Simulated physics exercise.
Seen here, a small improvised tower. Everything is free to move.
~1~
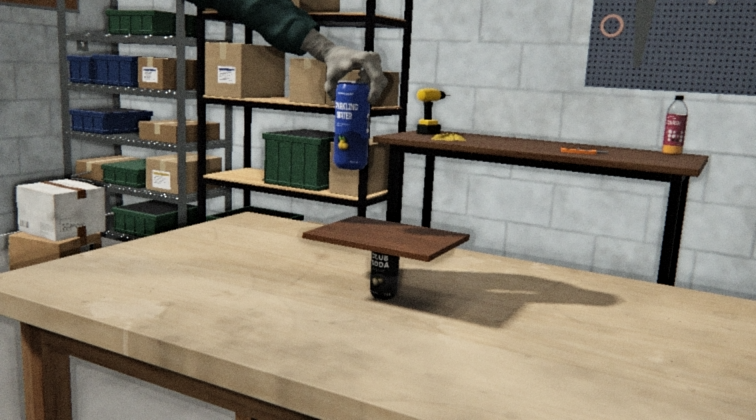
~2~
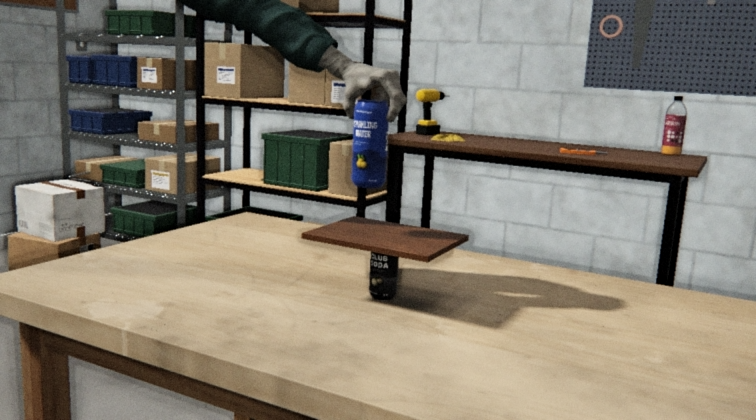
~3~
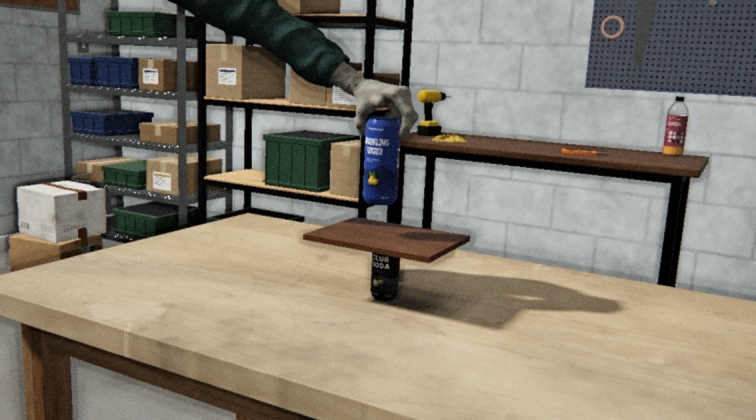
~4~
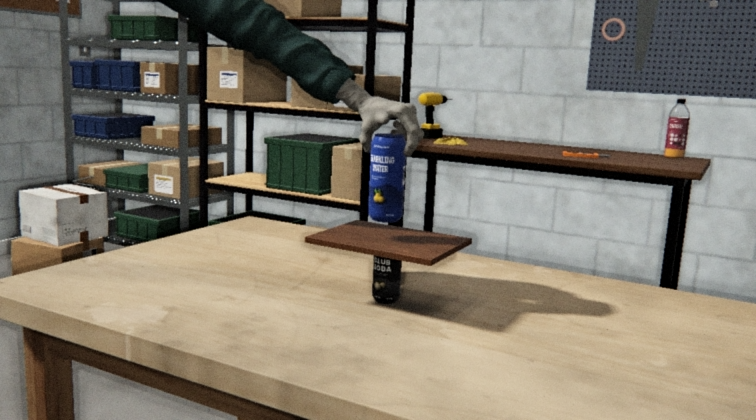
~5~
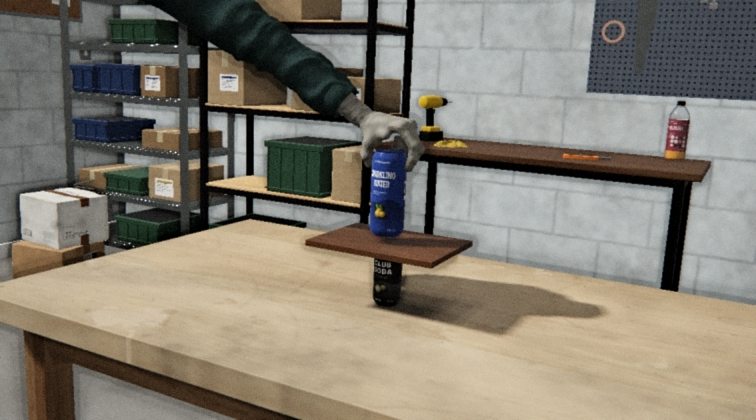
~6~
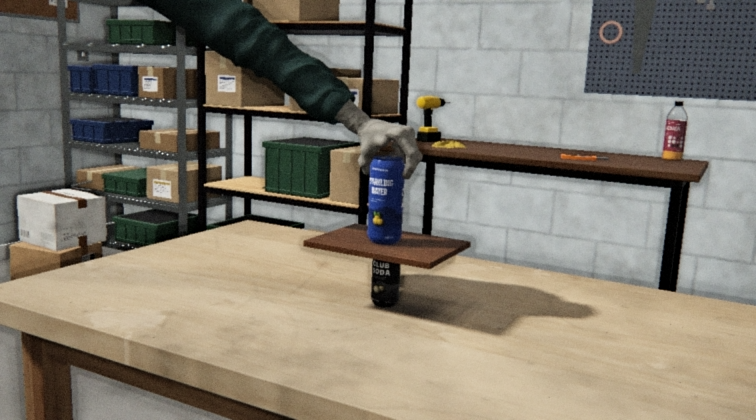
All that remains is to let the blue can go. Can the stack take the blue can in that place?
Here the stack stays up.
Then, 0.70 s later than the last frame, all is still.
Then, 1.70 s later than the last frame, blue can resting near (386, 201).
When it is over, all 3 as before. End places, in pixels of the last picture, blue can near (386, 201). The stack keeps its balance.
